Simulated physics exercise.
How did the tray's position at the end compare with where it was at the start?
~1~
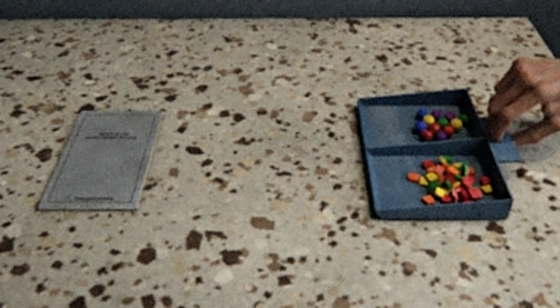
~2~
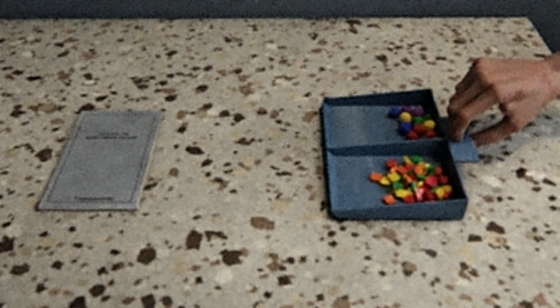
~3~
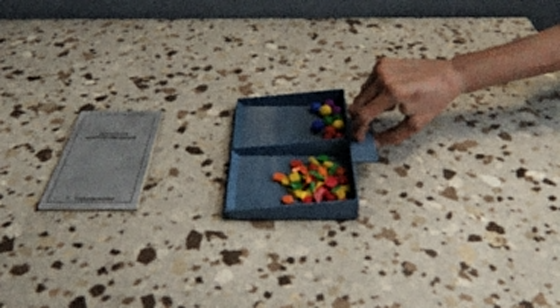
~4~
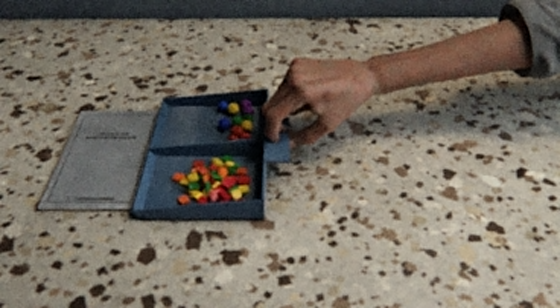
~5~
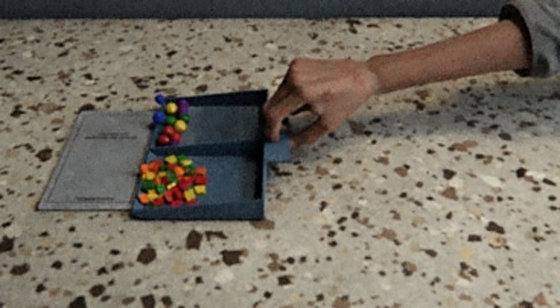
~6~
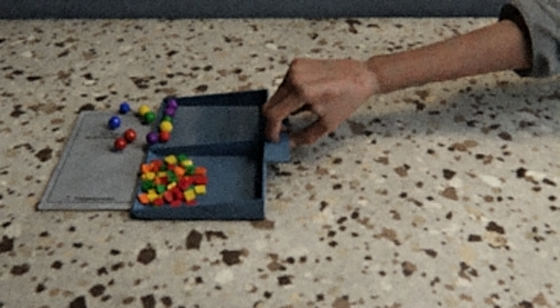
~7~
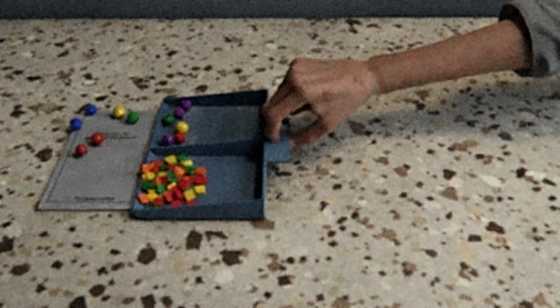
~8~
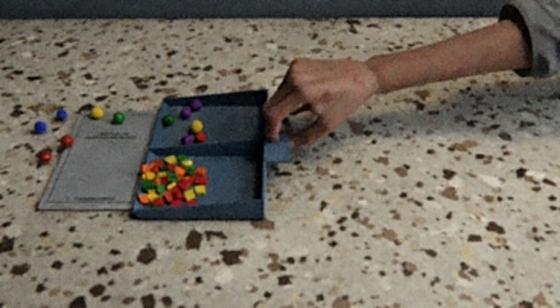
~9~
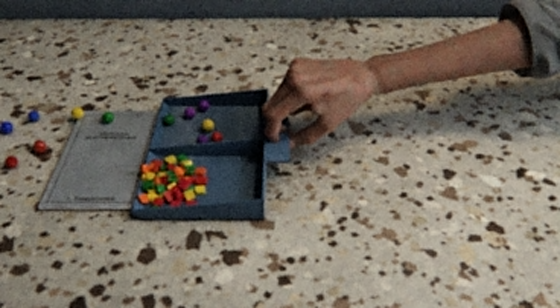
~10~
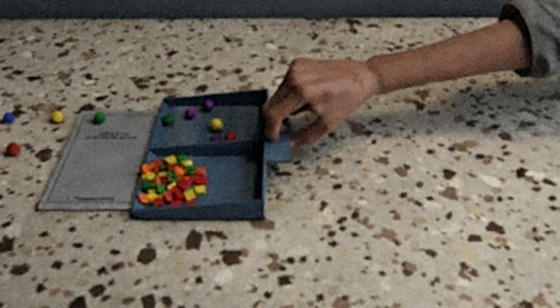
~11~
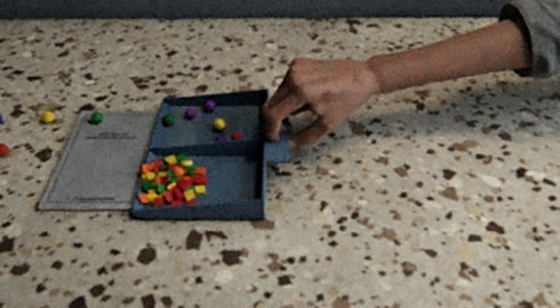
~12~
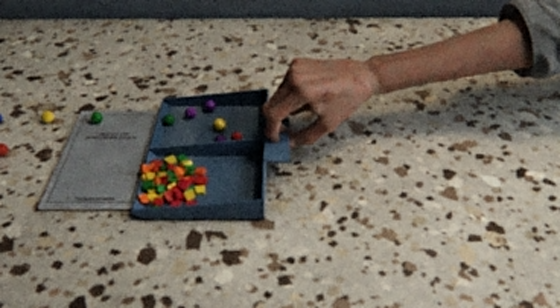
It started over on the right side of the countertop, well away from the thin grey book, and ended up farther left, resting right against the book.
